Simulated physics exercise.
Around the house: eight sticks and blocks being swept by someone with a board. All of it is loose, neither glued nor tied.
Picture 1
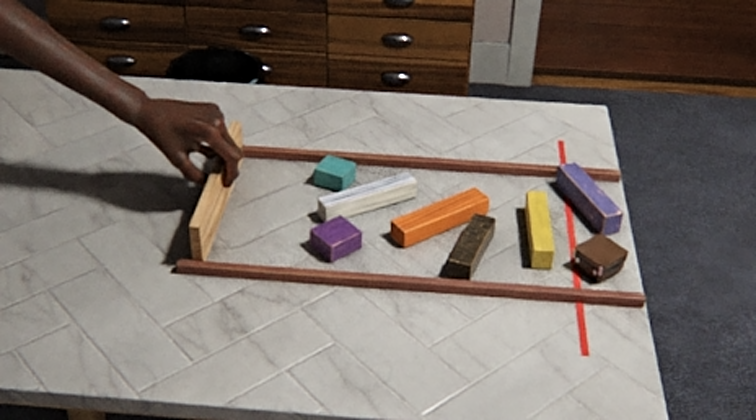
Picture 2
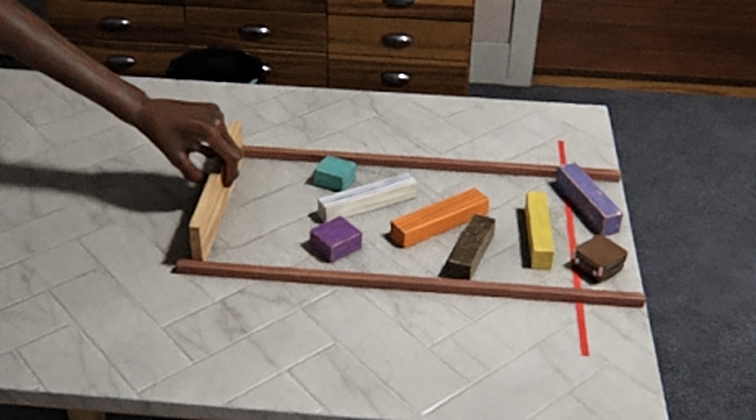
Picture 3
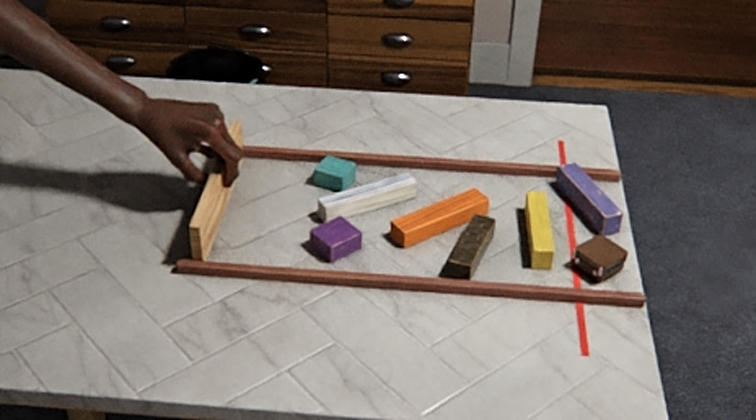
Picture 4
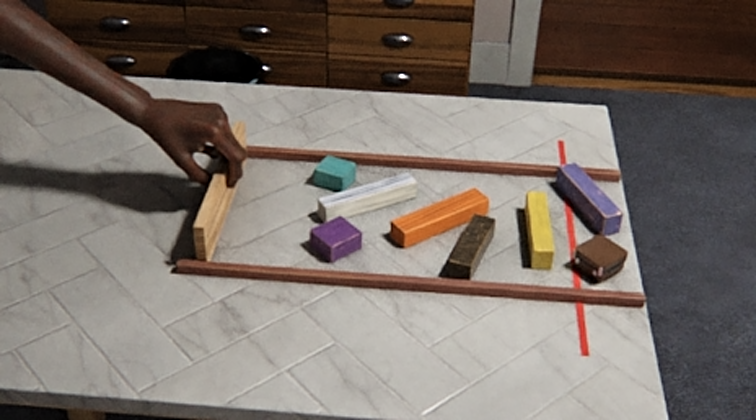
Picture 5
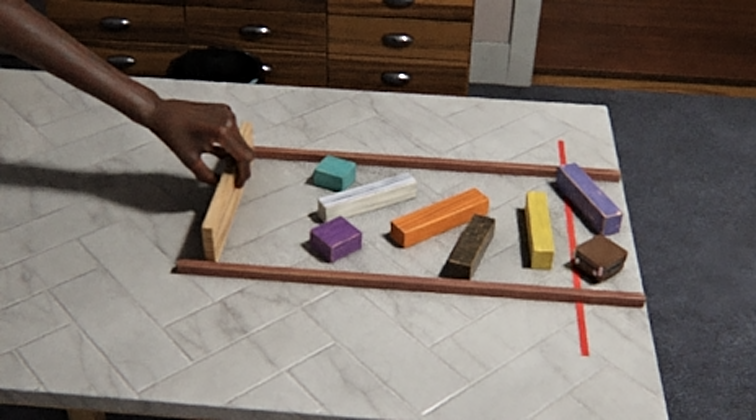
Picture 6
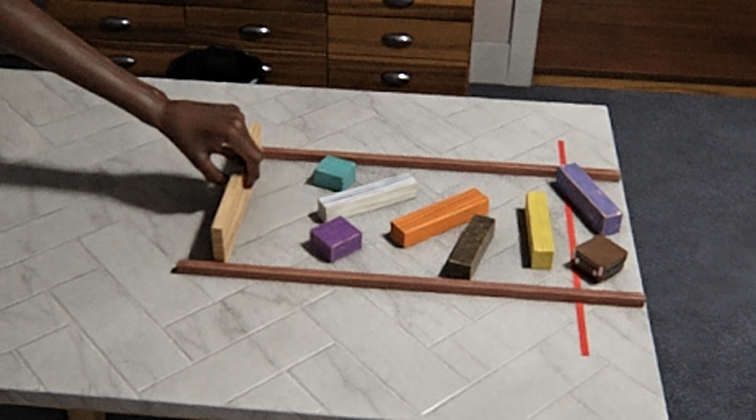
On a marble-patterned tabletop, a hand slid an upright wooden board slightly to the right between two long rails, while the eight colourful sticks and blocks ahead of it stayed still.
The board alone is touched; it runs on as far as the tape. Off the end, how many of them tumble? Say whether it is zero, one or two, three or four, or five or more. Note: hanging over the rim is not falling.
I would say three or four.
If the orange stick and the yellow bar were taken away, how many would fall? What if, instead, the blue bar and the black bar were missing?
First 2, then 2.
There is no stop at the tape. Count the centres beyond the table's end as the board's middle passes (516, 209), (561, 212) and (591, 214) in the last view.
Result per place: 0; 3; 5.
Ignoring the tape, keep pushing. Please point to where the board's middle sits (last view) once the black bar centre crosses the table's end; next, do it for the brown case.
I'd say about (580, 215) for the first one and about (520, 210) for the second.
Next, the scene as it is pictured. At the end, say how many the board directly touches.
So the total is 3.
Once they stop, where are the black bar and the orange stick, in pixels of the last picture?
You'll find the black bar at roughly (630, 263) and the orange stick at roughly (623, 215).
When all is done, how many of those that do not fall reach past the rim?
Overhang count: 3.
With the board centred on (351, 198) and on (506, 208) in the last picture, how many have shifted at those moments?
Well, it's 3 at the first one and 8 at the second.
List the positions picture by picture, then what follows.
Brown case (600, 260); blue bar (588, 198); yellow bar (539, 229); board (219, 189); tape (571, 233), in the first picture.
Blue bar (588, 198); turquoise block (335, 174), in the second picture.
Yellow bar (539, 229); orange stick (441, 217), in the third picture.
Brown case (600, 260); board (222, 189), in the fourth picture.
Blue bar (588, 198); black bar (472, 247), in the fifth picture.
Brown case (600, 260); blue bar (588, 198); yellow bar (539, 229); board (239, 190); tape (571, 233), in the sixth picture.
Soon after, none off yet; brown case at rest near (600, 260); blue bar at rest near (588, 198); yellow bar at rest near (539, 229).
At rest, the number that fall off is three or four; fallen, yellow bar, blue bar and brown case.
